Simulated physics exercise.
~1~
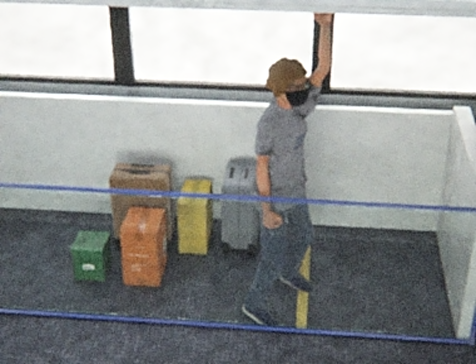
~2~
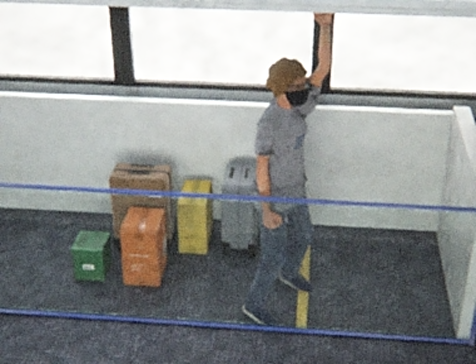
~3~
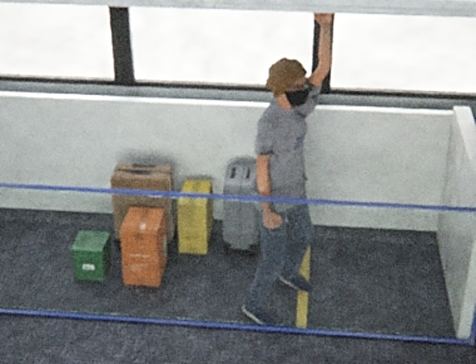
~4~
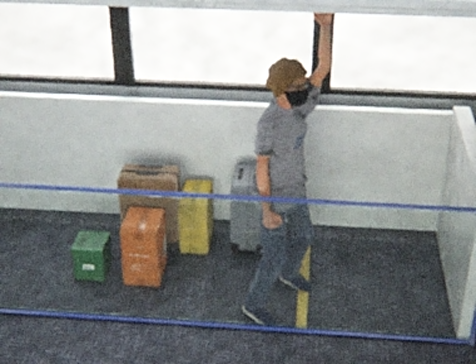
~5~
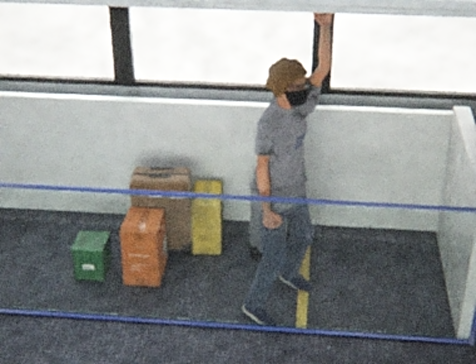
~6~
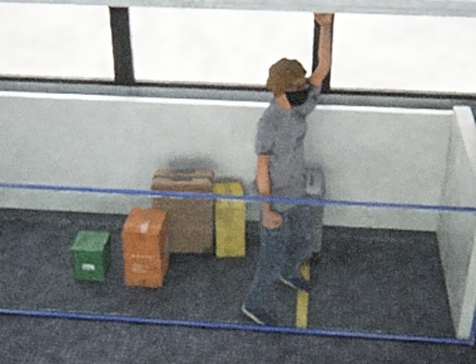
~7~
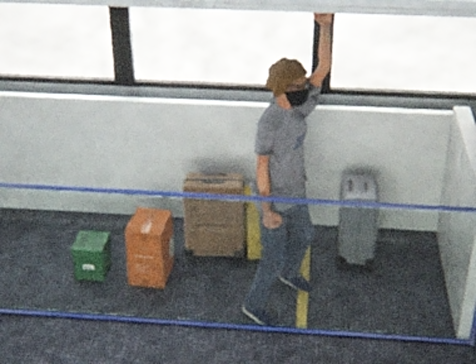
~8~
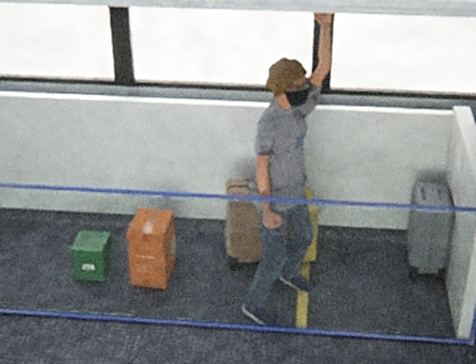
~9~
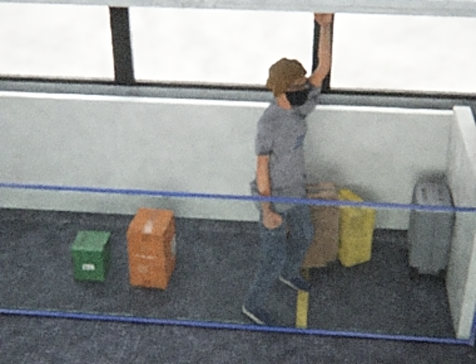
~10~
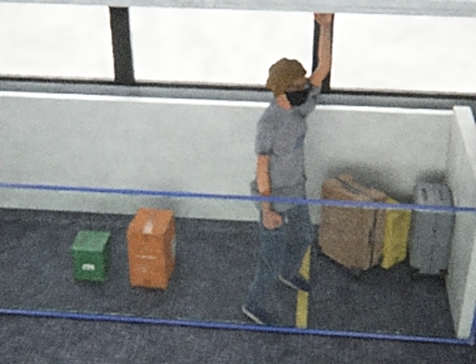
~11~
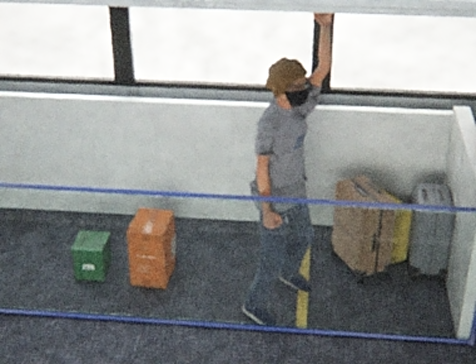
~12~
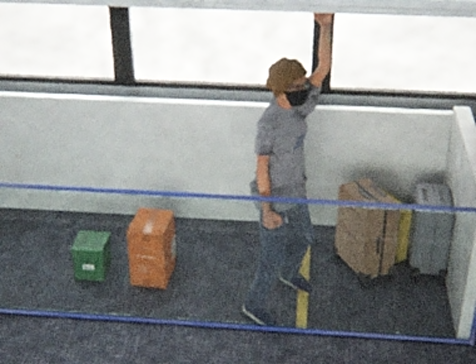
A passenger stands steady as three cases slide right past the yellow line and bunch up.
